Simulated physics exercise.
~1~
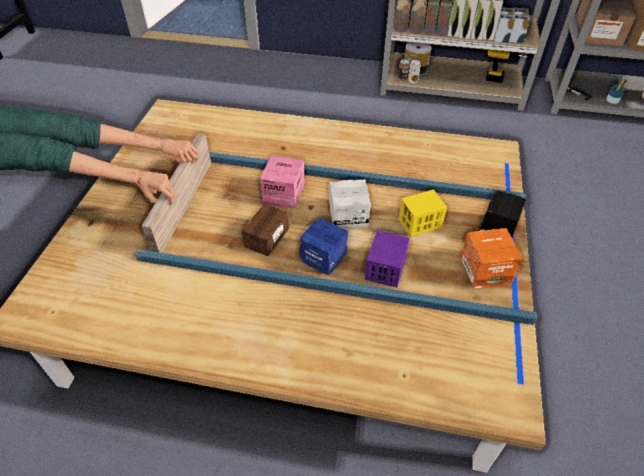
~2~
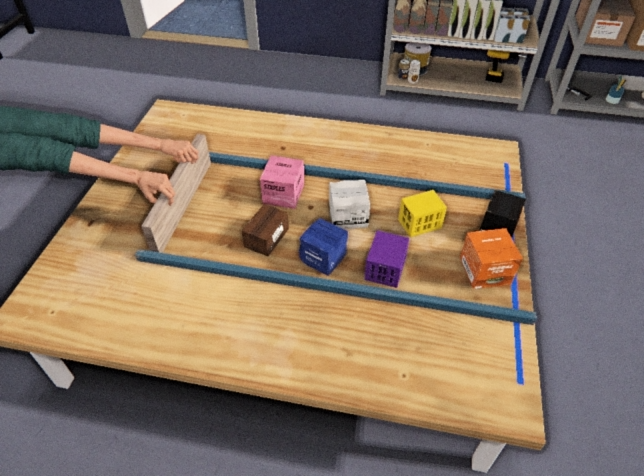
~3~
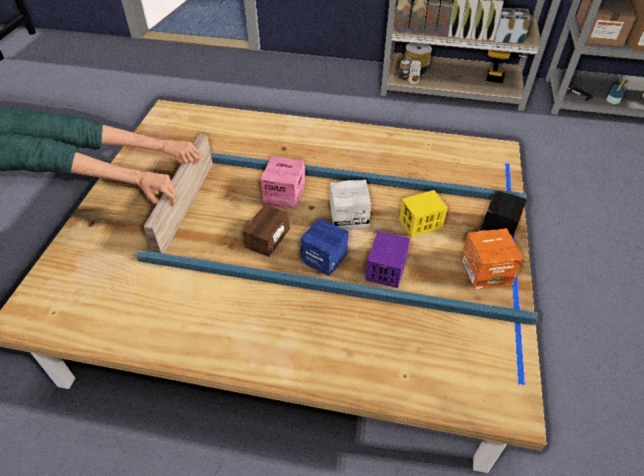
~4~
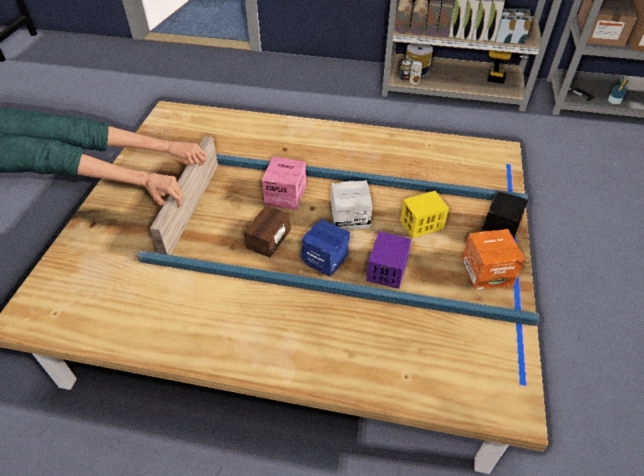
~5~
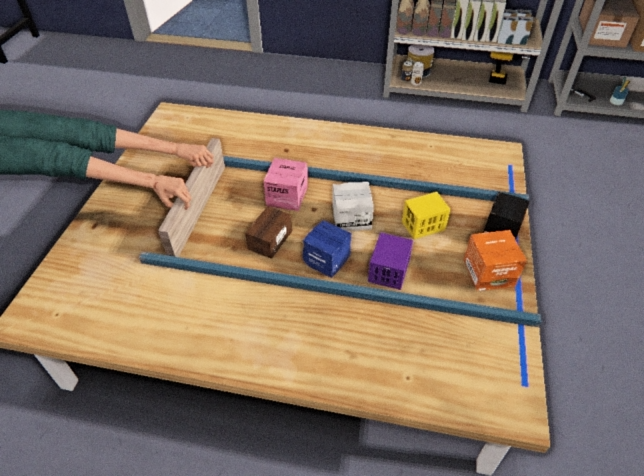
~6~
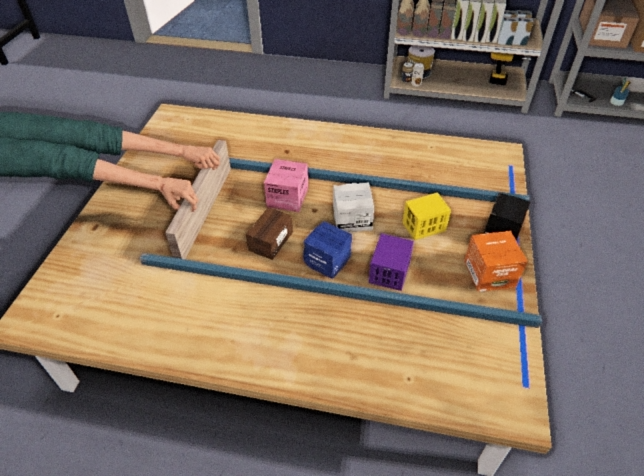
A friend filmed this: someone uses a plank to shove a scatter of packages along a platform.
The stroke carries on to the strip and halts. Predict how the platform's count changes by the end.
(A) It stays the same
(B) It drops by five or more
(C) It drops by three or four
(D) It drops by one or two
It drops by five or more.
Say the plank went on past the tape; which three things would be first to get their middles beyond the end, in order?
The orange box comes first, followed by the black box and then the purple crate.
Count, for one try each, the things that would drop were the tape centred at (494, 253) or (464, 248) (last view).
It comes to 6, then 4.
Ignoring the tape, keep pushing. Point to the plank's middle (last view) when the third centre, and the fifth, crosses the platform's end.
(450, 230), then (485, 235).
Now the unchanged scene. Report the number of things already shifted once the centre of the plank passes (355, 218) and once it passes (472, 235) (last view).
Moved so far: 6, then 8.
Early on, none off yet; black box at rest near (506, 220); orange box at rest near (494, 261); yellow crate at rest near (426, 217).
A while later, none off yet; black box travelled a little near (518, 220); orange box travelled about its own width near (528, 267); yellow crate travelled well along near (489, 234).
Finally, the number that fall off is five or more; lost, brown parcel, pink box, blue box, white parcel, purple crate, yellow crate, orange box and black box.
